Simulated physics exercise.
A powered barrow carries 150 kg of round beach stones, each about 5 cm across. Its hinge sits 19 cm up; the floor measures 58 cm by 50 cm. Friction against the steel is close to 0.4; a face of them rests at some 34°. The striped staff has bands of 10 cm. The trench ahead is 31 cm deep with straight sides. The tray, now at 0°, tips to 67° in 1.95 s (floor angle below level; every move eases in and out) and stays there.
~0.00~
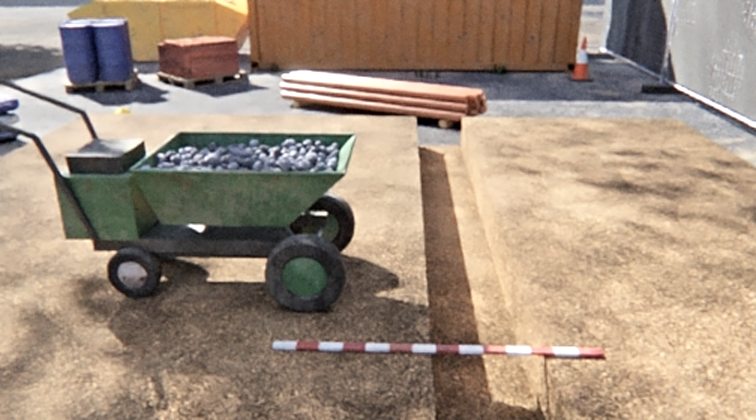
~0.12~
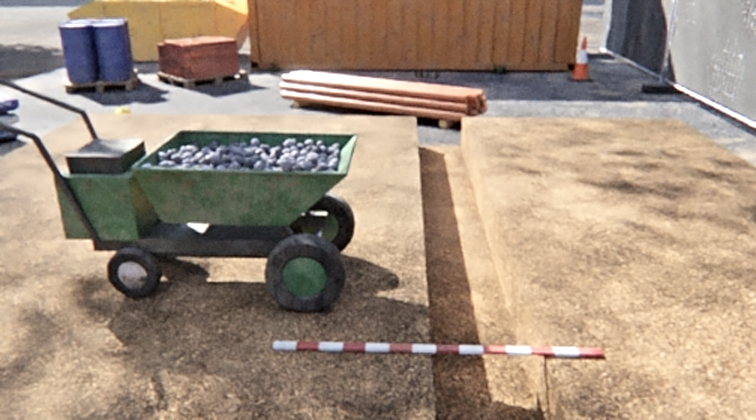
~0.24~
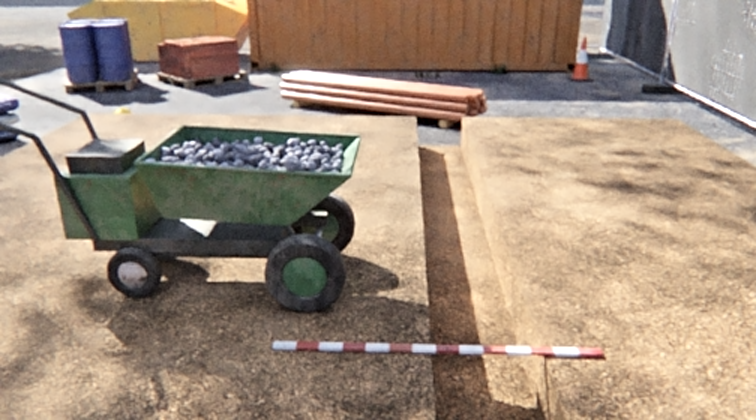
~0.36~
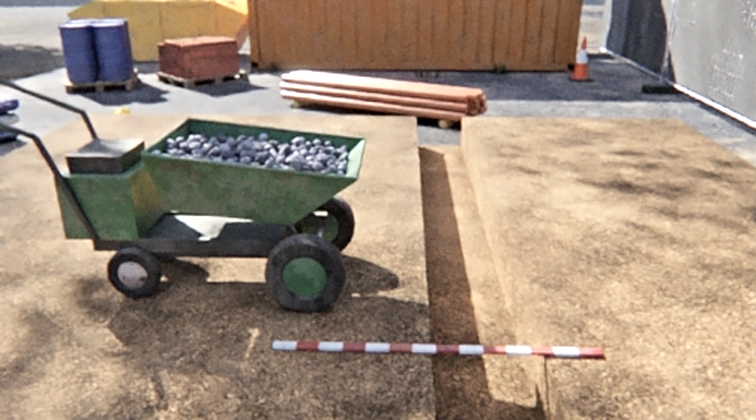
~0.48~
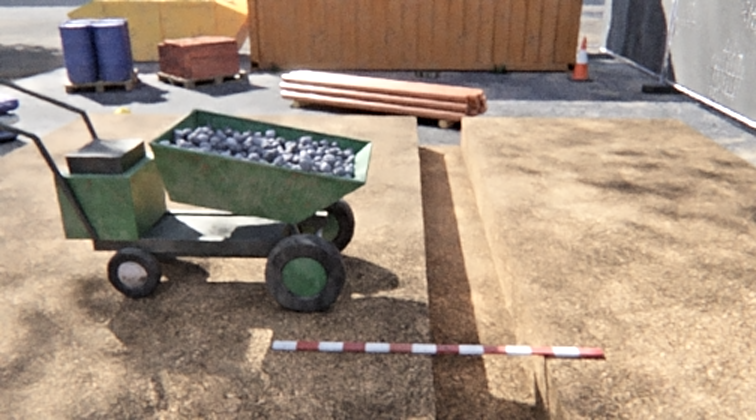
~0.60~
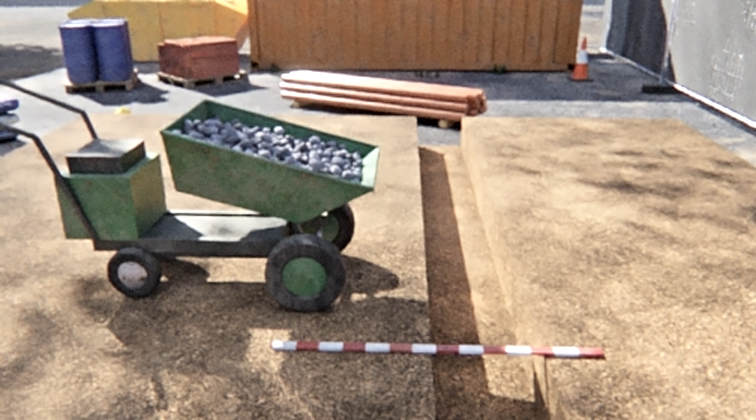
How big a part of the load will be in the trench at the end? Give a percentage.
Some 100 per cent of it.
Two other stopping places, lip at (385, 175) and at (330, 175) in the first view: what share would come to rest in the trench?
Near 90 per cent from the first place, 100 from the second.
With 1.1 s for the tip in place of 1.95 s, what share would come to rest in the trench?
In that case some 100 per cent.
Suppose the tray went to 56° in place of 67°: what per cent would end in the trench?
Then about 100 per cent.
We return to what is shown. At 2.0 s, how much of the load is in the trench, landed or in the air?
About 75 per cent by then.
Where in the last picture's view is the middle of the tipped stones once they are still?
Their middle is at about (477, 324).
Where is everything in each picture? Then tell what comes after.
The first frame shows lip at (345, 174), floor tilted 0°, highest stones at (245, 152).
In the second frame, the tray is at 1°, its lip at (347, 175); the top of the load is at (246, 151); the stones move at 0.1 m/s on average.
In the third frame, the tray is at 3°, its lip at (351, 176); the top of the load is at (226, 150); the stones move at 0.2 m/s on average.
In the fourth frame, the tray is at 6°, its lip at (357, 179); the top of the load is at (205, 144); the stones move at 0.3 m/s on average.
The fifth frame shows lip at (365, 184), floor tilted 10°, highest stones at (200, 136); the stones move at 0.3 m/s on average.
The sixth frame shows lip at (374, 189), floor tilted 15°, highest stones at (207, 127); the stones move at 0.4 m/s on average.
After 1.5 s the floor is at 56°; 95 % in the tray, 2 % short of the trench, 3 % in the trench; the foremost stones are at (446, 267).
After 2.0 s the floor is at 67°; 23 % in the tray, 77 % in the trench; the foremost stones are at (521, 354).
After 2.4 s the floor is at 67°; 4 % in the tray, 96 % in the trench; the foremost stones are at (522, 343).
After 4.3 s the floor is at 67°; 0 % in the tray, 100 % in the trench; the foremost stones are at (517, 333).
